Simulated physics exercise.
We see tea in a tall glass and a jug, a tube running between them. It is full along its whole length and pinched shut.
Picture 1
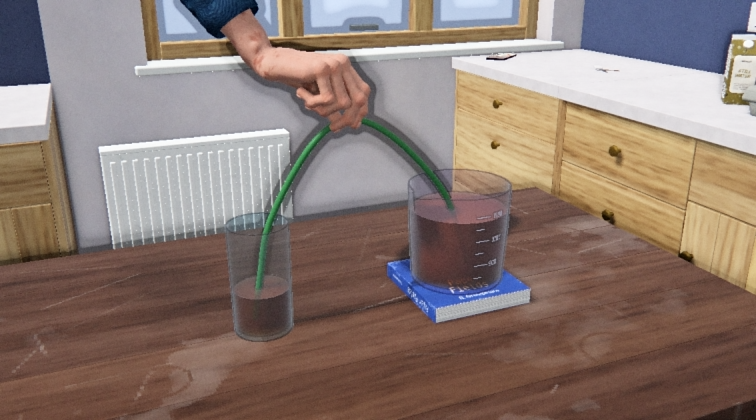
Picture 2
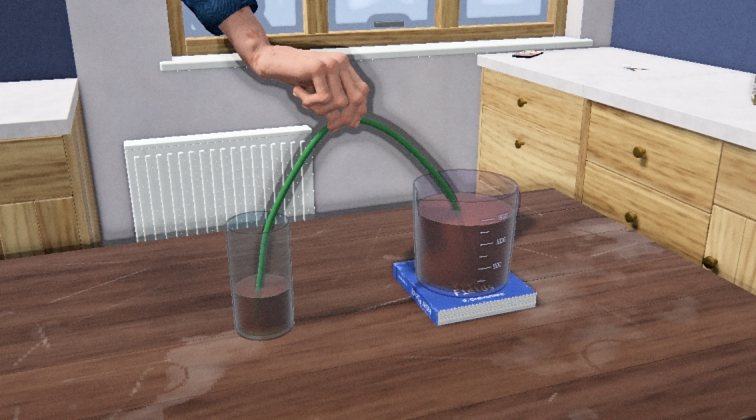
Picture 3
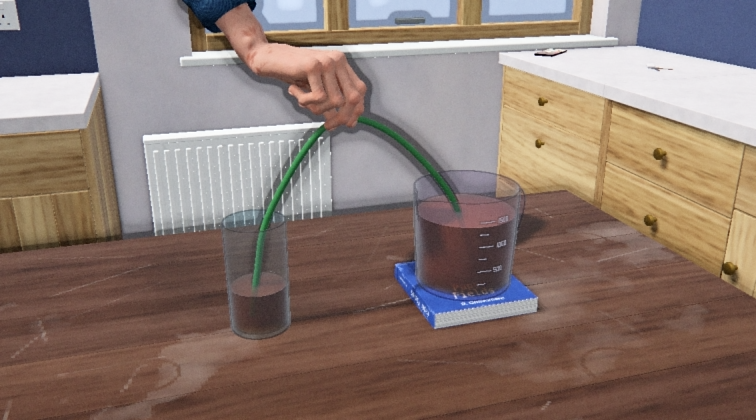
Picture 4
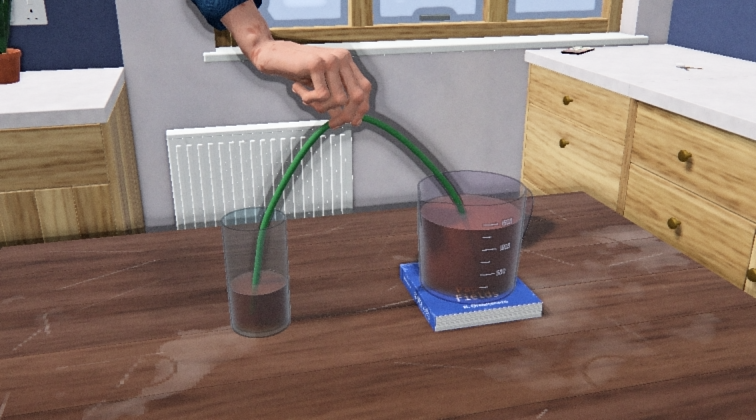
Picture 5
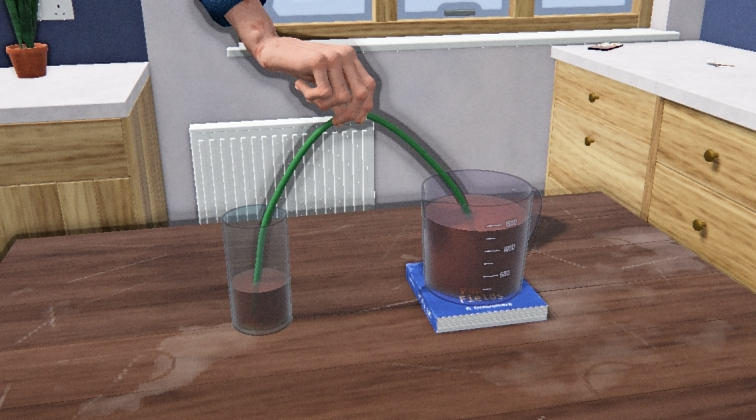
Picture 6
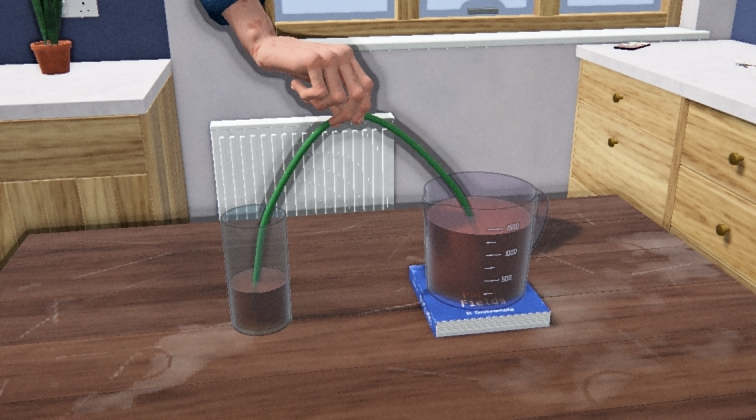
The footage shows a hand pinching a green tube that arches between a tall glass and a jug on a blue book, both holding reddish-brown liquid; the levels stay unchanged while the view shifts slowly around the table.
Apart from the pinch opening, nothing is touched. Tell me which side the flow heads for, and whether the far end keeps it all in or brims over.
Flow: The left side; taker: Keeps it all in.
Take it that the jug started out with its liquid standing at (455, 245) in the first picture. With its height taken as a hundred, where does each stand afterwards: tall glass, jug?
The first ends at 45 per cent, the second at 30 per cent.
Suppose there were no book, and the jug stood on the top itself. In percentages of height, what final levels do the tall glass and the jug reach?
Levels, in order: About 60 / 65 %.
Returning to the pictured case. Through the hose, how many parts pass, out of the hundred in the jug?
About 15 %.
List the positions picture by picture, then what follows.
The first frame shows fingers on the hose; tall glass (261, 274) about a third full, on the top itself; jug (458, 228) about three quarters full, up on the book.
The second frame shows still shut; tall glass about a third full, surface at (262, 285); jug about three quarters full, surface at (465, 208).
In the third frame, the hose is pinched; tall glass (258, 271) about a third full; jug (465, 231) about three quarters full.
The fourth frame shows nothing flows; tall glass about a third full, surface at (258, 282); jug about three quarters full, surface at (471, 211).
The fifth frame shows fingers on the hose; tall glass (259, 267) about a third full, on the top itself; jug (475, 234) about three quarters full, up on the book.
The sixth frame shows still shut; tall glass about a third full, surface at (259, 280); jug about three quarters full, surface at (479, 214).
A moment on, the tall glass is about half full; the jug is about two thirds full.
Further on, the tall glass is about two thirds full; the jug is about two thirds full.
When it is over, the tall glass is about three quarters full; the jug is about two thirds full; the two surfaces are level.
